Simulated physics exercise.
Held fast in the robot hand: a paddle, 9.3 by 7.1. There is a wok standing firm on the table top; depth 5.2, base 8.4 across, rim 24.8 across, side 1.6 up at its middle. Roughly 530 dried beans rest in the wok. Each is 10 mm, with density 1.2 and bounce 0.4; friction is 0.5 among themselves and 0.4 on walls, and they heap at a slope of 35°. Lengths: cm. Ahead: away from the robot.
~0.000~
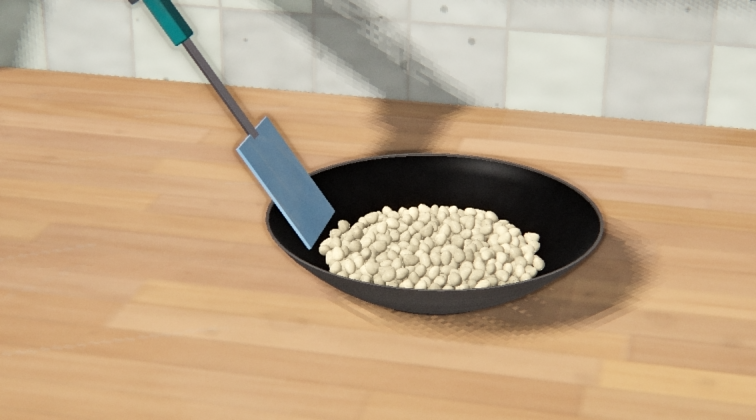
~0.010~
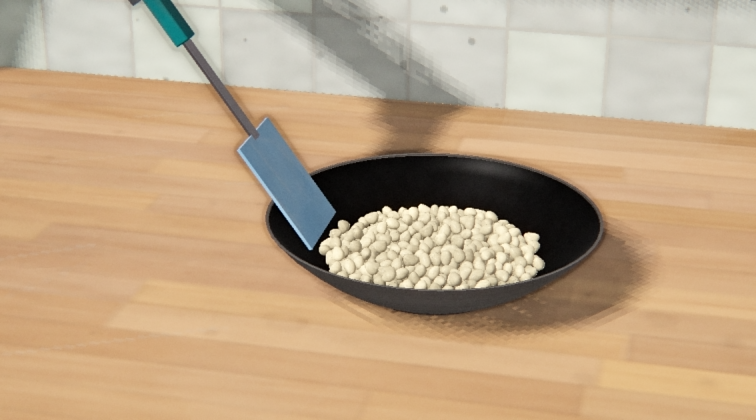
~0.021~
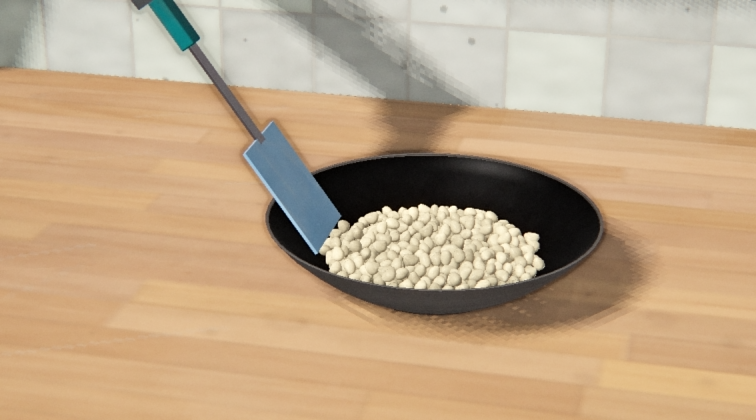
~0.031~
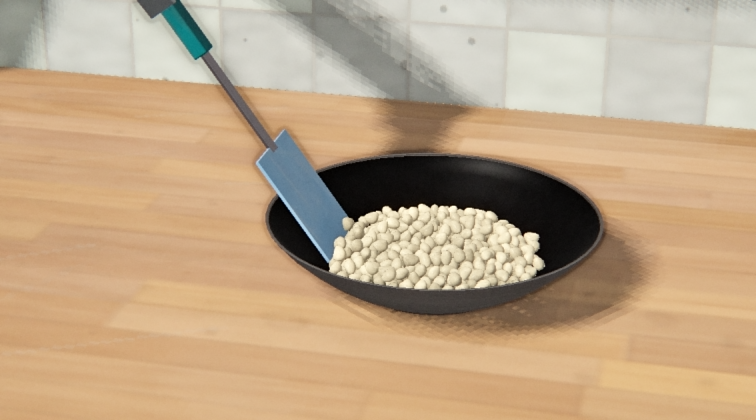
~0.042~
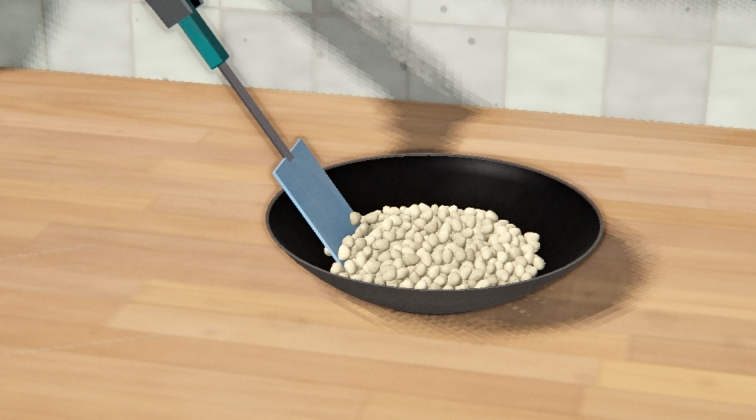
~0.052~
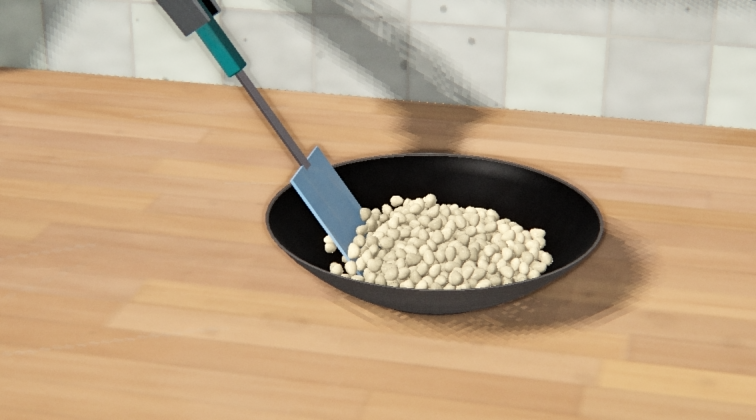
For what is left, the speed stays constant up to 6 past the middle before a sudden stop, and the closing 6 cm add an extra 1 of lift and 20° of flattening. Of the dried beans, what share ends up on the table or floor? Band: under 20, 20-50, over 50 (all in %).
20-50 %.
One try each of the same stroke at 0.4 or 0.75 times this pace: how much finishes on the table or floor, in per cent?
Around 10 per cent and around 20 per cent.
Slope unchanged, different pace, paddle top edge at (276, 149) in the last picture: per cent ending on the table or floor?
That share would be about 15 percent.
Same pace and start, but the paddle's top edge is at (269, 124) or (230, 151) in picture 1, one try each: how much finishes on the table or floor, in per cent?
About 35 and 30 per cent.
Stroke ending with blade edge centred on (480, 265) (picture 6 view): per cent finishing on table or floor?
Something close to 10 in a hundred.
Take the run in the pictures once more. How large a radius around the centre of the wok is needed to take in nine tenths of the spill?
35 cm.
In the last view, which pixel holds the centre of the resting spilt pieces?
Near pixel (728, 312).
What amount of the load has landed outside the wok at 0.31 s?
Roughly 25 percent of it.
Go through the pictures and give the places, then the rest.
Paddle top edge at (252, 132), sloping 54°; upper third of the load around (435, 248), from x 325 to 540, top at y 210; 532 in the wok, in the first frame.
Paddle top edge at (253, 133), sloping 54°; upper third of the load around (435, 248), from x 325 to 540, top at y 210, in the second frame.
Paddle top edge at (258, 137), sloping 54°; upper third of the load around (435, 248), from x 325 to 540, top at y 210, in the third frame.
Paddle top edge at (271, 146), sloping 54°; upper third of the load around (435, 248), from x 330 to 540, top at y 210, in the fourth frame.
Paddle top edge at (287, 155), sloping 54°; upper third of the load around (434, 247), from x 330 to 540, top at y 210, in the fifth frame.
Paddle top edge at (304, 163), sloping 54°; upper third of the load around (436, 245), from x 330 to 545, top at y 200; 532 in the wok, in the sixth frame.
After 0.08 s, sloping 54°, highest piece 7 above the table; 532 in the wok.
After 0.10 s, sloping 48°, highest piece 8 above the table; 530 in the wok, 2 on the blade or in flight.
After 0.31 s, sloping 34°, highest piece 8 above the table; 369 in the wok, 129 on the table or floor, 34 on the blade or in flight.
After 1.36 s, sloping 34°, highest piece 6 above the table; 368 in the wok, 164 on the table or floor.
At rest, 368 in the wok, 164 on the table or floor. That is 31 % on the table or floor.
